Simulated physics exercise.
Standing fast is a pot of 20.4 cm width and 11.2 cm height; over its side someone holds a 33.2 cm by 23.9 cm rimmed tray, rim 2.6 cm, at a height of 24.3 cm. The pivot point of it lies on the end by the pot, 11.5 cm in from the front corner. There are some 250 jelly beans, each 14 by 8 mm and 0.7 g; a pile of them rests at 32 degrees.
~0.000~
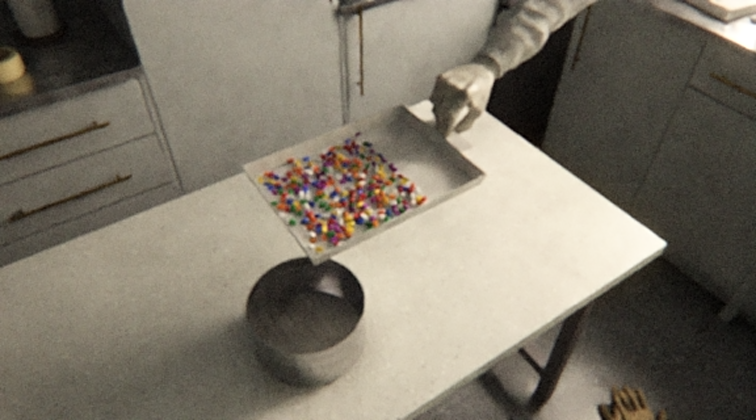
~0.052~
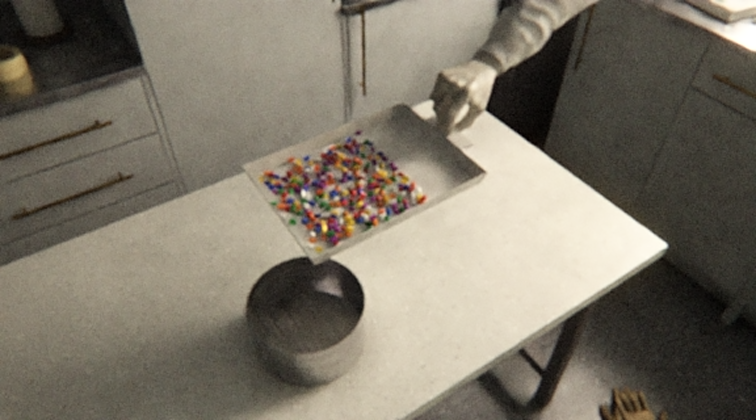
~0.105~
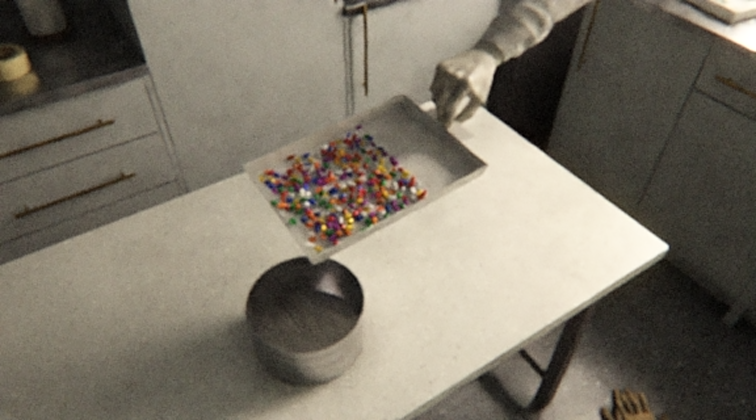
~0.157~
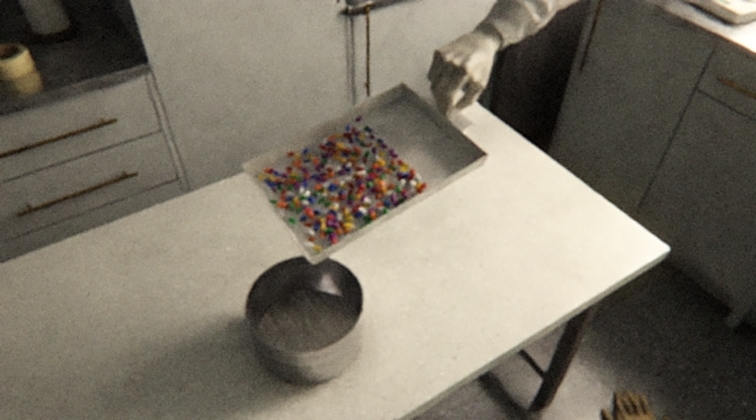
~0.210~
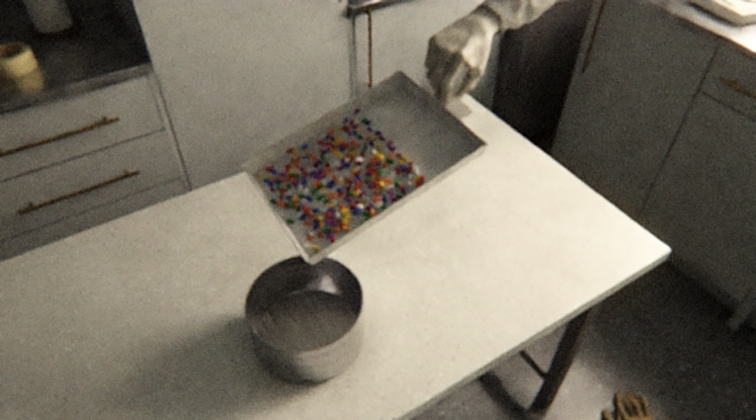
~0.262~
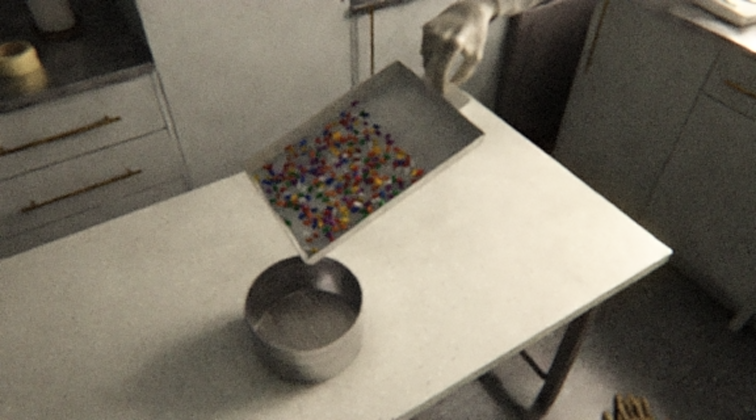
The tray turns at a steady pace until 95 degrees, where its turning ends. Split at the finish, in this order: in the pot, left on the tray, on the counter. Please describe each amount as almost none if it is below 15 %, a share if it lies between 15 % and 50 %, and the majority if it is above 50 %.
Result: Pot: That should get more than half; tray: That should get only a little; counter: That should get a moderate amount.
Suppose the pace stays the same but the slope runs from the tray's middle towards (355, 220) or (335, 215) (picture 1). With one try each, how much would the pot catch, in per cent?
Approximately 100 percent, then 100 percent.
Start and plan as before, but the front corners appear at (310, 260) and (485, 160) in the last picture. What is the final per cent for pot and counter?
Pot 100 % / counter 0 %.
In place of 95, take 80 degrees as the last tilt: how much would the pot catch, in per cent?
Result: Close to 40 %.
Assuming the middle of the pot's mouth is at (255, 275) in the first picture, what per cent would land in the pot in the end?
The share would be some 75 per cent.
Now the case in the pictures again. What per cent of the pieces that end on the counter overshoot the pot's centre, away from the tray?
Around 90 per cent, give or take.
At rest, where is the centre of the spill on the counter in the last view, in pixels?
The spill is centred close to (221, 307).
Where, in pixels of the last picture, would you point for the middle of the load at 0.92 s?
Close to pixel (276, 223).
After 0.65 s, tilt 55 degrees; the tray holds 100 %, the pot 0 %.
Then, at 0.92 s, tilt 81 degrees; the tray holds 75 %, the pot 10 %.
After 1.28 s, tilt 95 degrees; the tray holds 5 %, the pot 45 %.
By 2.7 s all is still; pot 60 %, tray 0 %, counter 40 %.
